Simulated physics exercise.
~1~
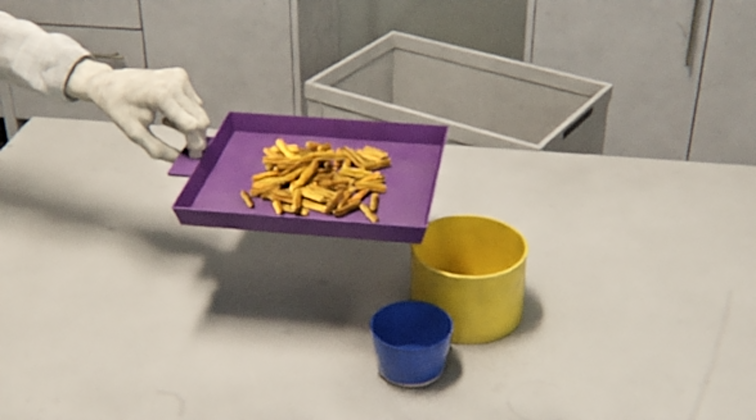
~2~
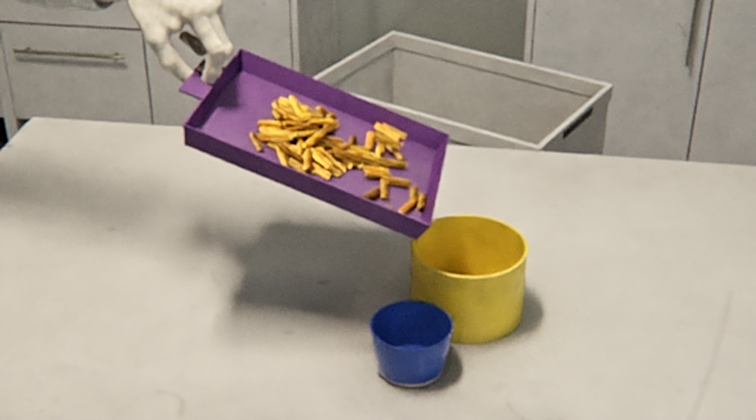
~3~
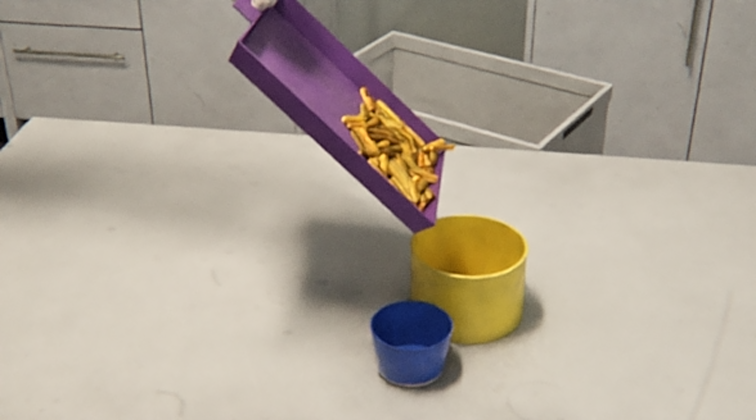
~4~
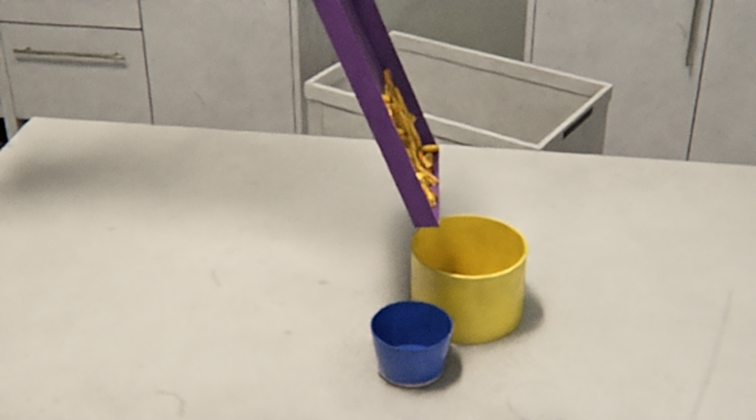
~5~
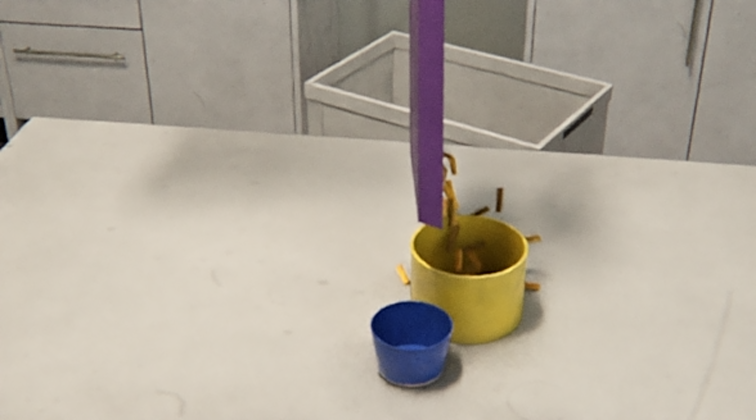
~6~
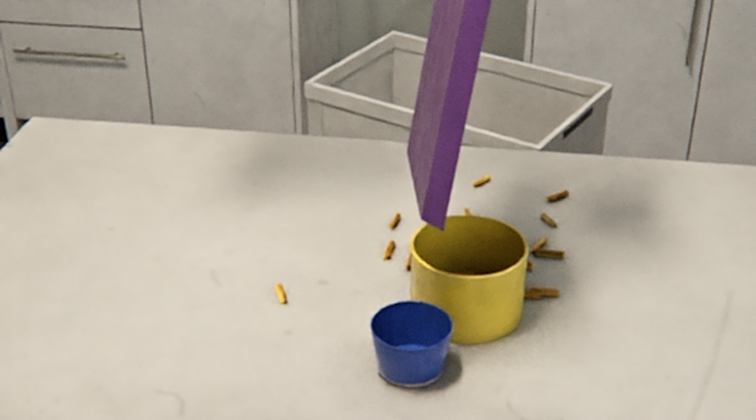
A purple tray heaped with short golden pieces of dry pasta is held by a white-gloved hand above a pale table, seen from slightly above, with cabinets and an open white bin behind. A yellow pot stands below the tray's right end, with a smaller blue dish in front of it. The hand lifts the left end, and the pieces slide toward the lower right corner. As the tray tips upright, they pour into and around the pot. The tray tilts past vertical and empties, leaving pieces scattered on the table around the pot, one farther left.
